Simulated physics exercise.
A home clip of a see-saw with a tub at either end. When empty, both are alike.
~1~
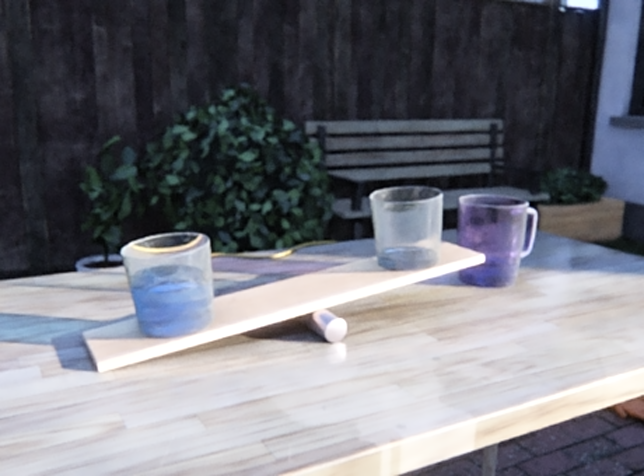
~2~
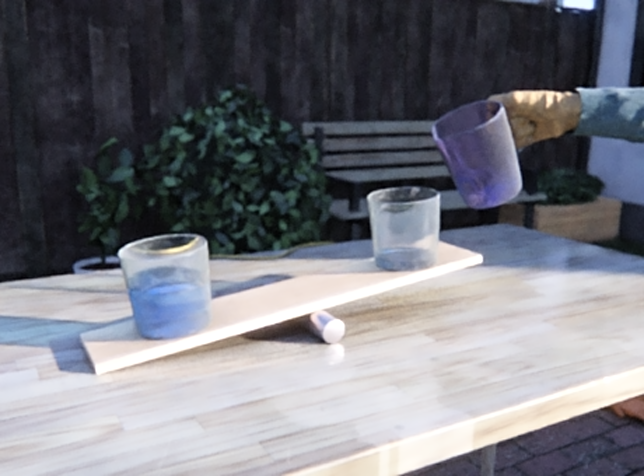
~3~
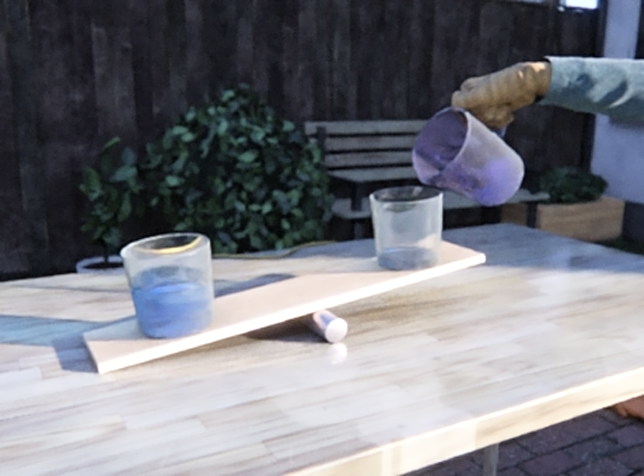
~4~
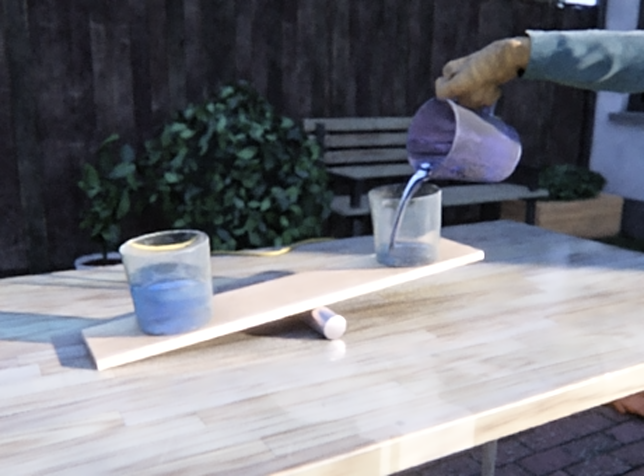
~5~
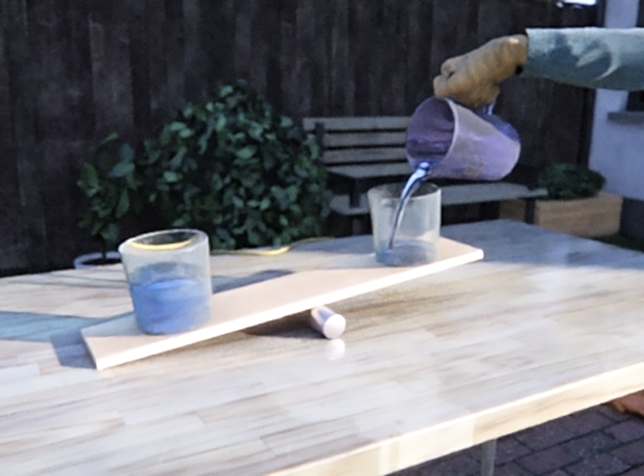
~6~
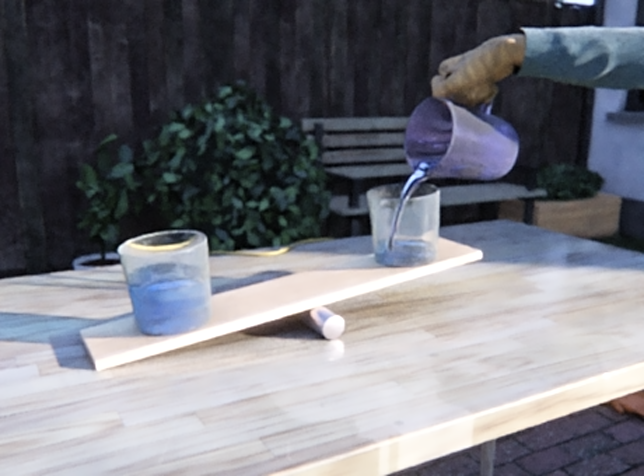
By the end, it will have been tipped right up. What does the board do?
Most likely it will fail to swap sides.
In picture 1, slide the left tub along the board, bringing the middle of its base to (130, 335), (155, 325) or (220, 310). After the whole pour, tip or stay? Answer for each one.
Try one it won't budge, try two it won't budge, try three it topples over.
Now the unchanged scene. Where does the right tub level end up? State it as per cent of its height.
About 40%.
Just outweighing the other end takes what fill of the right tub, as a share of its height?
It comes to about 50 in a hundred.
Soon after, the right tub is about a quarter full; the board leans as before.
Later, the right tub is about a third full; the board leans as before.
In the end, the right tub is about a third full; the board leans as before.
